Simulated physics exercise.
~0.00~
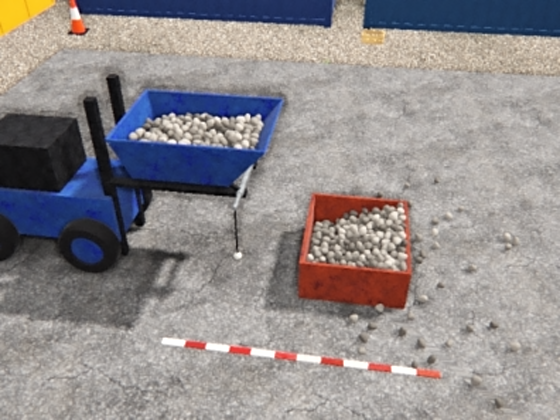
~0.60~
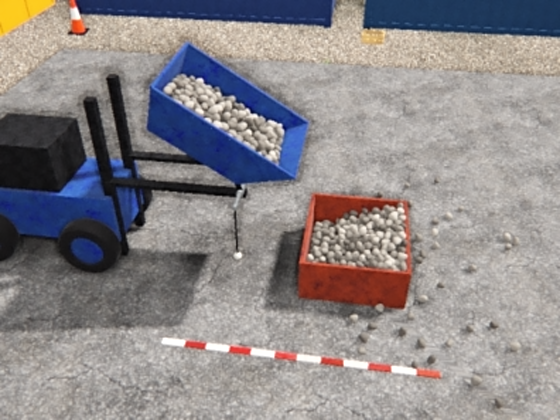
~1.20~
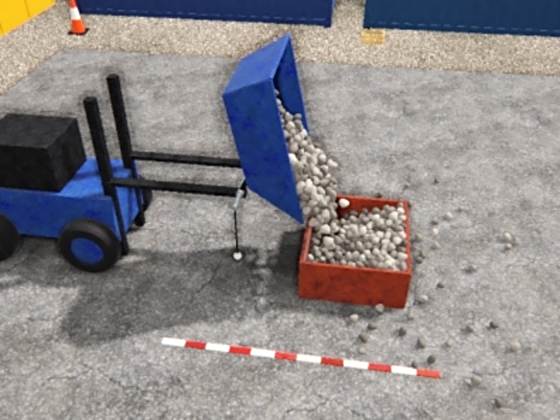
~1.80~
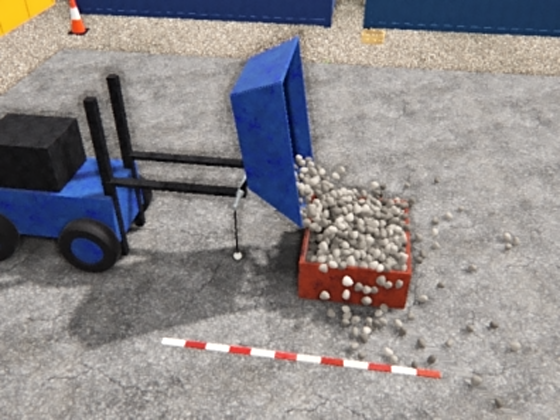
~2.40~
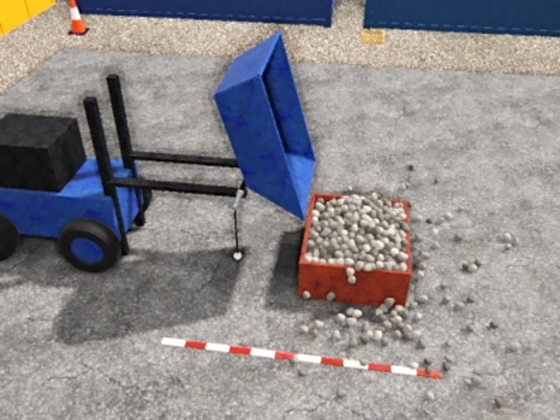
A blue forklift stands at the left of a grey paved yard, seen from above, holding a blue skip heaped with pale round stones near a red bin already partly filled with similar stones. A red and white striped staff lies in front, with stray stones to the right and containers behind. The skip tips forward to the right, steepening until its stones pour into the bin. They heap up, and some spill over the front and sides. The skip rocks slightly and ends empty, still steeply tilted, beside the full bin and scattered stones.
